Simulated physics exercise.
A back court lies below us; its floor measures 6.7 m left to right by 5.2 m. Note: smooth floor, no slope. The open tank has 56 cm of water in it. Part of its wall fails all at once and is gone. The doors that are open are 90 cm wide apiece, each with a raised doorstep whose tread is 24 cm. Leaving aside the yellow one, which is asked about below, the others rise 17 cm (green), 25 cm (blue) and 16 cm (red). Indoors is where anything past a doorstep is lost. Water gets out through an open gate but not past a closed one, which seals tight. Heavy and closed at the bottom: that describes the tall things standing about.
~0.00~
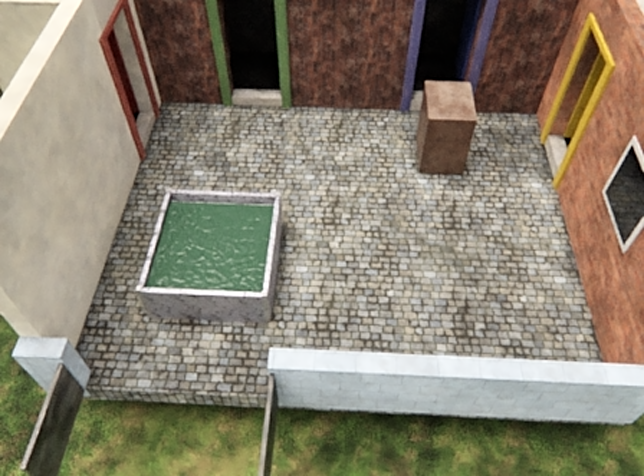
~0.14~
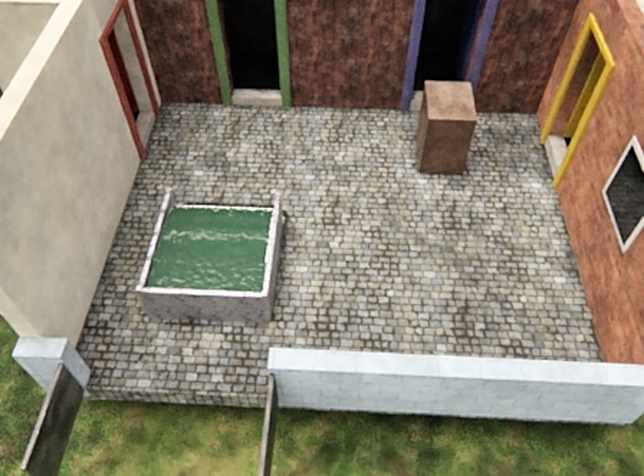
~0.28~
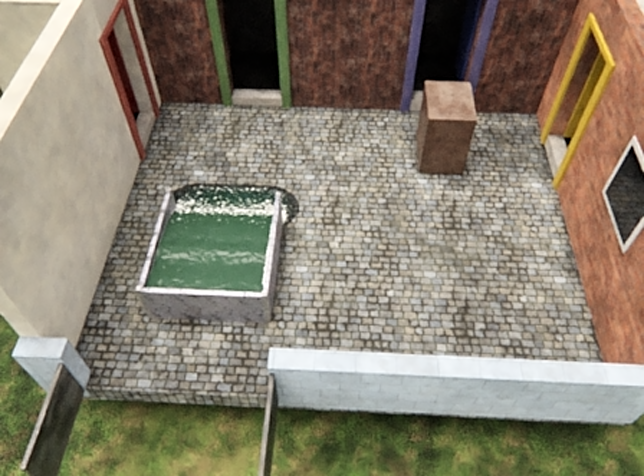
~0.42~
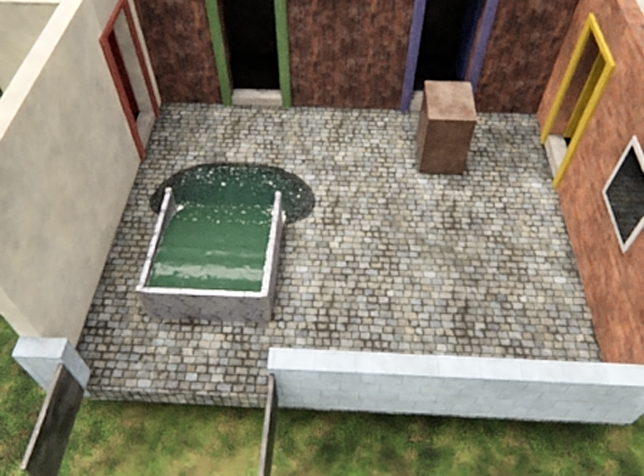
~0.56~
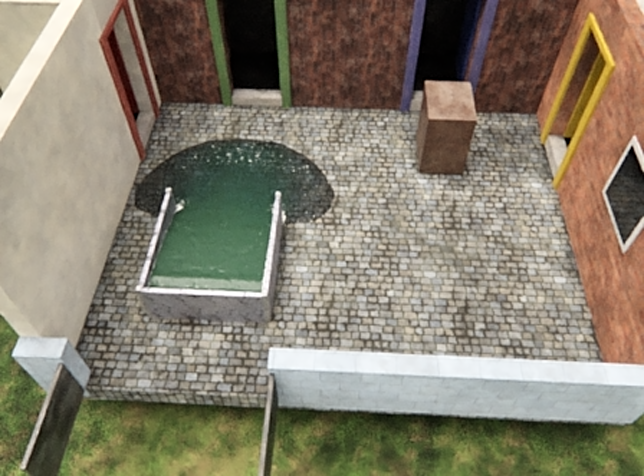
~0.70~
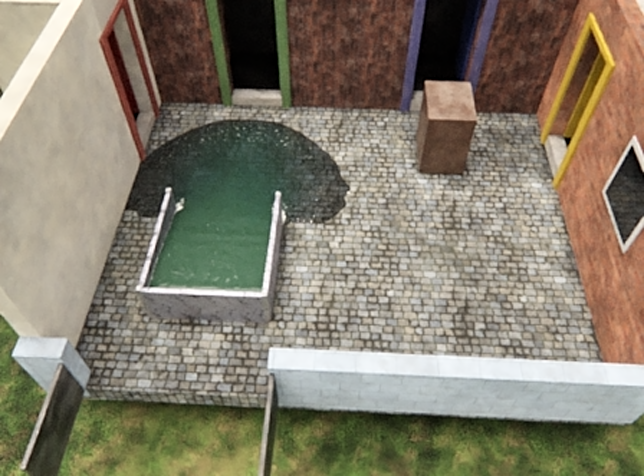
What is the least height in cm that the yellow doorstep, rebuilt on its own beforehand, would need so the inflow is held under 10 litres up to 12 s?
Around 5.5 cm would be enough.
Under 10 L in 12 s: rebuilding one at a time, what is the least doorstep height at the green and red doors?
You'd want some 24 cm at green and some 17 cm at red.
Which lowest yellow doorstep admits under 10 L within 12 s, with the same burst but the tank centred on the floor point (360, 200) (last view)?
At least roughly 12.0 cm high.
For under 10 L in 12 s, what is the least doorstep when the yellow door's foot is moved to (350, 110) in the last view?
Close to 11.5 cm at the least.
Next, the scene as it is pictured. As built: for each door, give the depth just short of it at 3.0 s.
Centimetres: Green = 19, blue = 7, yellow = 0, red = 18.
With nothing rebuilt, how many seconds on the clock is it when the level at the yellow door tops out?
Roughly 4.5 s.
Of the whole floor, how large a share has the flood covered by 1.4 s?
30 %.
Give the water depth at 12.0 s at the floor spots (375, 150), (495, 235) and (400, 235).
In that order: 3, 5 and 3 cm.
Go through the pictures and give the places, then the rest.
The open tank at (214, 243) is whole and still, 56 cm deep; the yellow door at (570, 115) is dry, in the first picture.
The front is at a hidden place, 0.3 m from the gap on the far side; 0.4 m2 of floor is wet, 56 cm left at the back, in the second picture.
The gap is on the far side, the front 0.7 m out at (235, 187); the back of the open tank holds 56 cm, in the third picture.
The front is at (210, 167), 1.2 m from the gap on the far side; 2.2 m2 of floor is wet, 54 cm left at the back, in the fourth picture.
Water pours out on the far side and has run 1.8 m, to (233, 142); about 6 cm deep outside, 47 cm at the back, in the fifth picture.
The front is at (227, 123), 2.2 m from the gap on the far side; 5.2 m2 of floor is wet, 48 cm left at the back; the yellow door at (570, 115), 5.3 m from the gap, is still 3.6 m from the nearest water, in the sixth picture.
After 1.4 s water covers 30 % of the floor, deepest (22 cm) near (230, 110); it has not reached the yellow door.
After 3.0 s water covers 35 % of the floor, deepest (20 cm) near (168, 115); it has not reached the yellow door.
After 12.0 s water covers 95 % of the floor, deepest (6 cm) near (506, 390); 3 cm at the yellow door, 0 litres in over its 21 cm doorstep.
At the yellow door as built, the water arrived by 3.5 s and peaked near 8 cm at 4.6 s.
Run again over the same 12 s with other heights there, 17 litres in over 4.5 cm, 7 litres over 6 cm. The limit of 10 litres is kept from about 5.5 cm up.
